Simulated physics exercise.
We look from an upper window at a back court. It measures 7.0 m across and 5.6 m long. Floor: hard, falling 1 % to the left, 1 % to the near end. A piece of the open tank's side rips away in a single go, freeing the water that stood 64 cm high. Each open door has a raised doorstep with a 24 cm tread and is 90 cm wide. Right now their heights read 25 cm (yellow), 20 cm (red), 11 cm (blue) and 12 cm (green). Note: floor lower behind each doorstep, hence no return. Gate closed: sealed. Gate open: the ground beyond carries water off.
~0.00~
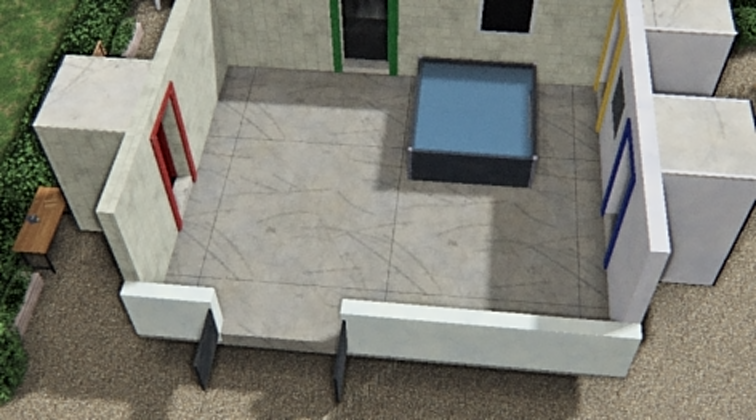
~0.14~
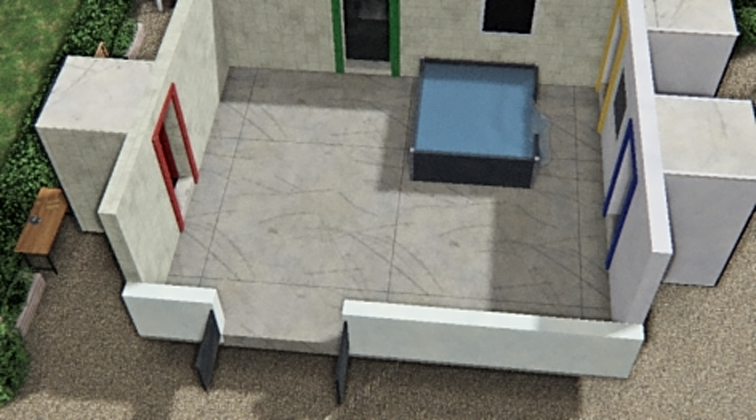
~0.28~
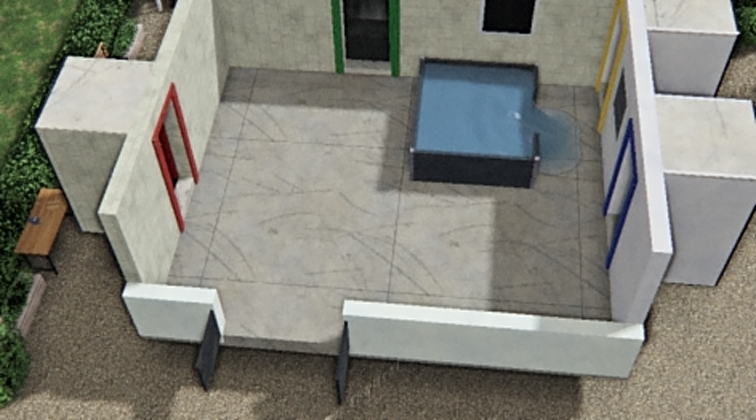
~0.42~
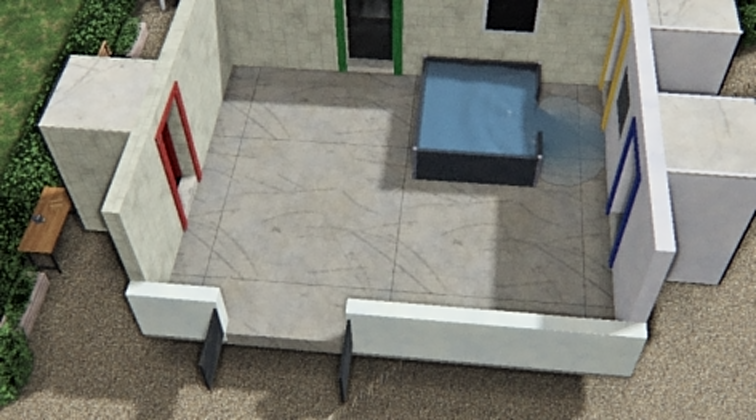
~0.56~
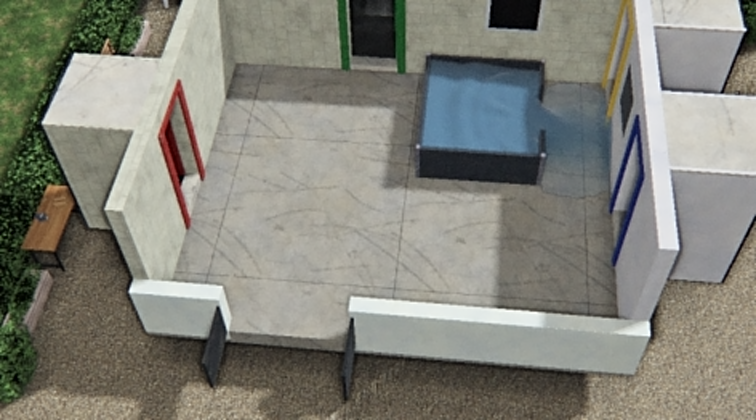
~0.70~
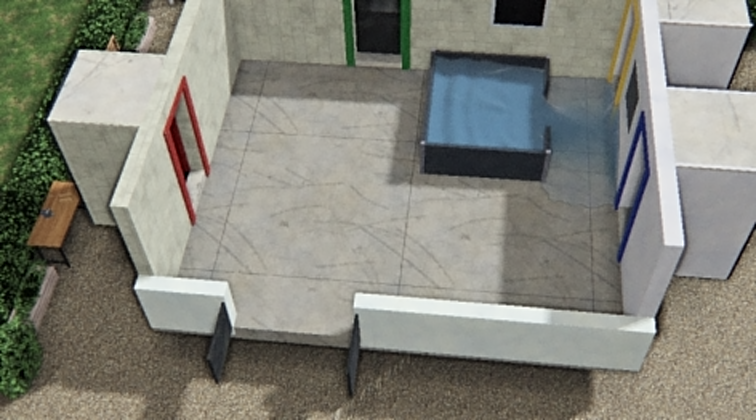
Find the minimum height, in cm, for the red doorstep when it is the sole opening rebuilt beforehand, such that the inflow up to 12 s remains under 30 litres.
The minimum height is about 8.5 cm.
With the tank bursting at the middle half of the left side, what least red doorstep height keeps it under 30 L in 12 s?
About 12.5 cm.
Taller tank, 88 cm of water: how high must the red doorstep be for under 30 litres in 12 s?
The step needs to be some 12.0 cm.
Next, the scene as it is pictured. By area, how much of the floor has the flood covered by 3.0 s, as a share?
35 %.
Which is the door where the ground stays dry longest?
That would be the red door.
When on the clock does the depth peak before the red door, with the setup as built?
I'd guess close to 7.5 seconds.
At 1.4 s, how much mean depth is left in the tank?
Some 46 cm.
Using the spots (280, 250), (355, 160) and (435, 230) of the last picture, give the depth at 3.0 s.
In order: Around 0, 0 and 0 cm.
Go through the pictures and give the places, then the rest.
The open tank at (475, 109) is whole and still, 64 cm deep; the red door at (176, 165) is dry, in the first picture.
Water pours out at (531, 131) and has run 0.3 m, to (545, 162); about 9 cm deep outside, 64 cm at the back, in the second picture.
The front is at (577, 158), 0.8 m from the gap at (531, 132); 1.0 m2 of floor is wet, 64 cm left at the back, in the third picture.
Water pours out at (534, 130) and has run 1.2 m, to (604, 161); about 8 cm deep outside, 64 cm at the back, in the fourth picture.
The front is at (615, 114), 1.3 m from the gap at (538, 128); 2.6 m2 of floor is wet, 63 cm left at the back, in the fifth picture.
The front is at (616, 202), 1.5 m from the gap at (543, 124); 3.1 m2 of floor is wet, 57 cm left at the back; 5.9 m in a straight line remain to the red door at (189, 159), in the sixth picture.
After 1.4 s water covers 10 % of the floor, deepest (48 cm) near (602, 86); it has not reached the red door.
After 3.0 s water covers 35 % of the floor, deepest (31 cm) near (605, 137); it has not reached the red door.
After 12.0 s water covers 90 % of the floor, deepest (13 cm) near (169, 308); 10 cm at the red door, 0 litres in over its 20 cm doorstep.
At the red door as built, the water arrived by 5.2 s and peaked near 14 cm at 7.6 s.
With a doorstep of 6.5 cm, 64 litres would have come in within the 12 s; with 10.5 cm, 7 litres. So under 30 litres takes about 8.5 cm.
